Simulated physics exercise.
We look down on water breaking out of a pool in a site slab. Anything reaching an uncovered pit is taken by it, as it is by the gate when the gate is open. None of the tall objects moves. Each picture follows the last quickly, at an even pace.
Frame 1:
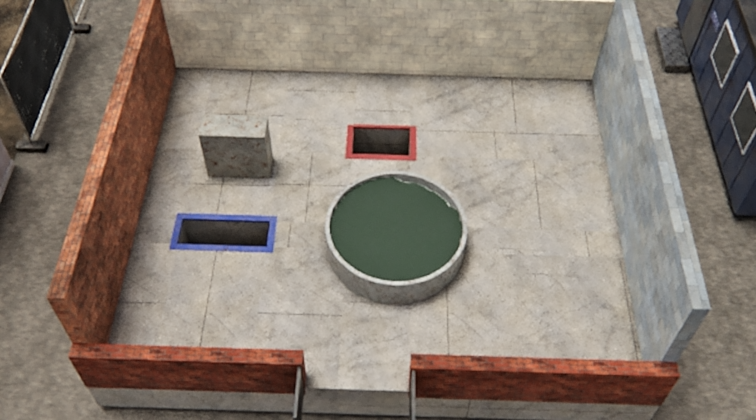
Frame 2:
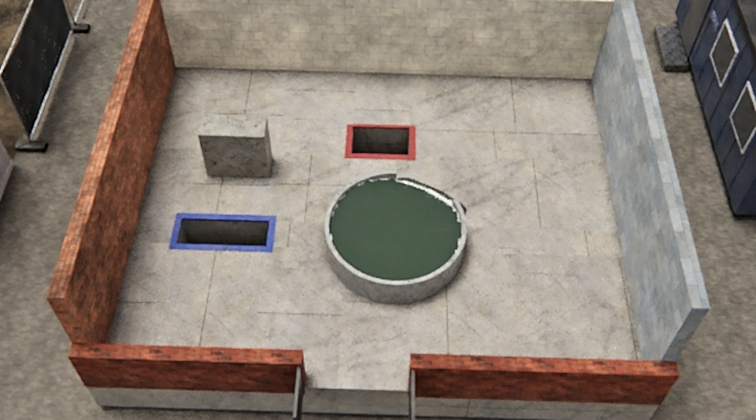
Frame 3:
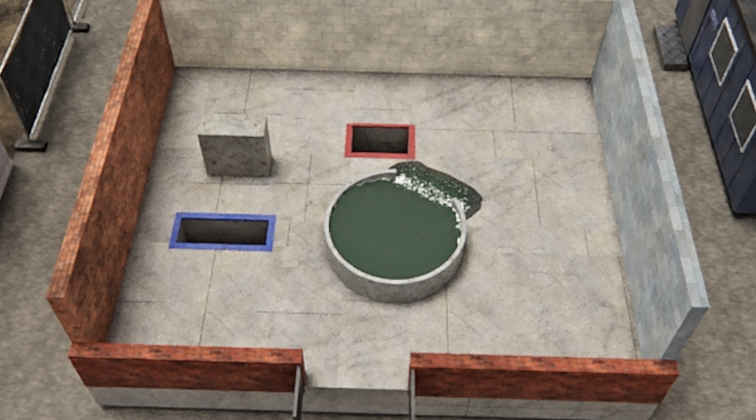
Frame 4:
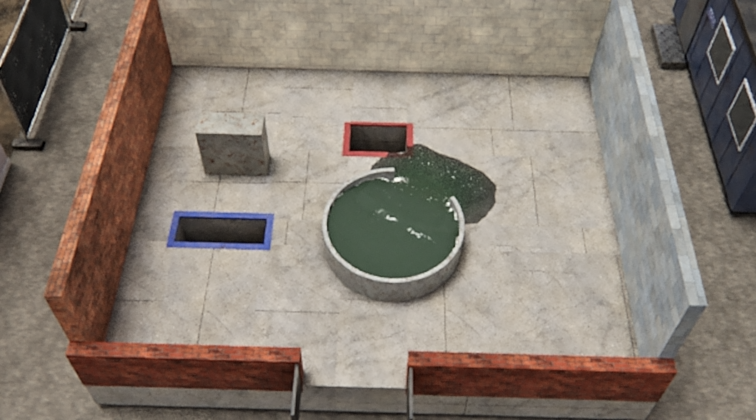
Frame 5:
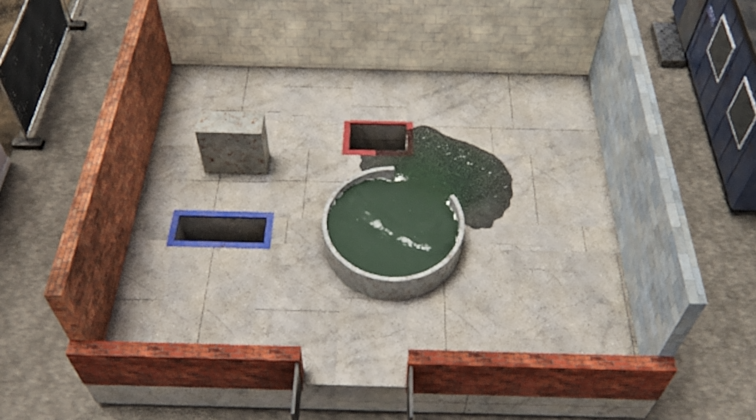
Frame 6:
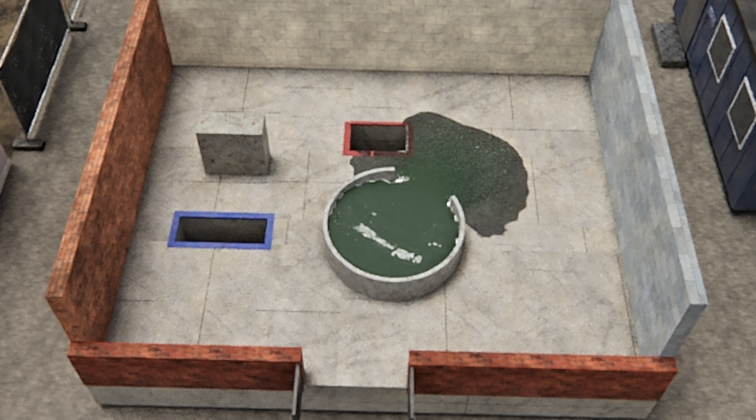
Dark green water breaks through the far rim of a round grey pool in a paved, walled yard, seen from above by a camera that barely shifts. A red-edged opening lies behind the pool, a blue-edged one to the left near a grey block, between red-brown, cream and pale blue-grey walls. The water spreads backward and right across the slab, reaching the red edge, while white streaks form on the pool.
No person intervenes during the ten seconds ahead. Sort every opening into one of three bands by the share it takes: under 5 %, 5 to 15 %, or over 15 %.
The gate takes under 5 %; the red pit takes 5 to 15 %; the blue pit takes under 5 %.
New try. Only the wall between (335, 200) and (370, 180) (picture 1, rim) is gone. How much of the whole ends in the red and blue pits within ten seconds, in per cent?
Red 6 %, blue 14 %.
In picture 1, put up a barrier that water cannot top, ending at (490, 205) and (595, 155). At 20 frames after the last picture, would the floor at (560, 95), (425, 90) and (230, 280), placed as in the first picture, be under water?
In order: Wet; wet; dry.
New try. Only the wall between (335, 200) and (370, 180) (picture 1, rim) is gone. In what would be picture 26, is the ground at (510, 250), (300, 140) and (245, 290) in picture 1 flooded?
Spot by spot: Unaffected, then soaked through, then unaffected.
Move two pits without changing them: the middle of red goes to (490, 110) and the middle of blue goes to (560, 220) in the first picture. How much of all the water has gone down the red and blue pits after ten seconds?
Roughly: Red pit 40 %, blue pit 10 %.
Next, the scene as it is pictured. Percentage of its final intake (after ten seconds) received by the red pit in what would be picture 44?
The figure is near 70 per cent.
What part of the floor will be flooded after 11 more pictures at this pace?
Roughly 25 per cent.
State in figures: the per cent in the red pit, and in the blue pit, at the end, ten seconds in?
In order, near 12 and 0 in a hundred.
A moment on, water covers 20 % of the floor; the gate 0 %, the red pit 2 %, the blue pit 0 %.
Next, water covers 25 % of the floor; the gate 0 %, the red pit 4 %, the blue pit 0 %.
Then, water covers 30 % of the floor; the gate 0 %, the red pit 6 %, the blue pit 0 %.
Later, water covers 45 % of the floor; the gate 0 %, the red pit 8 %, the blue pit 0 %.
In the end, water covers 70 % of the floor; the gate 0 %, the red pit 12 %, the blue pit 0 %.
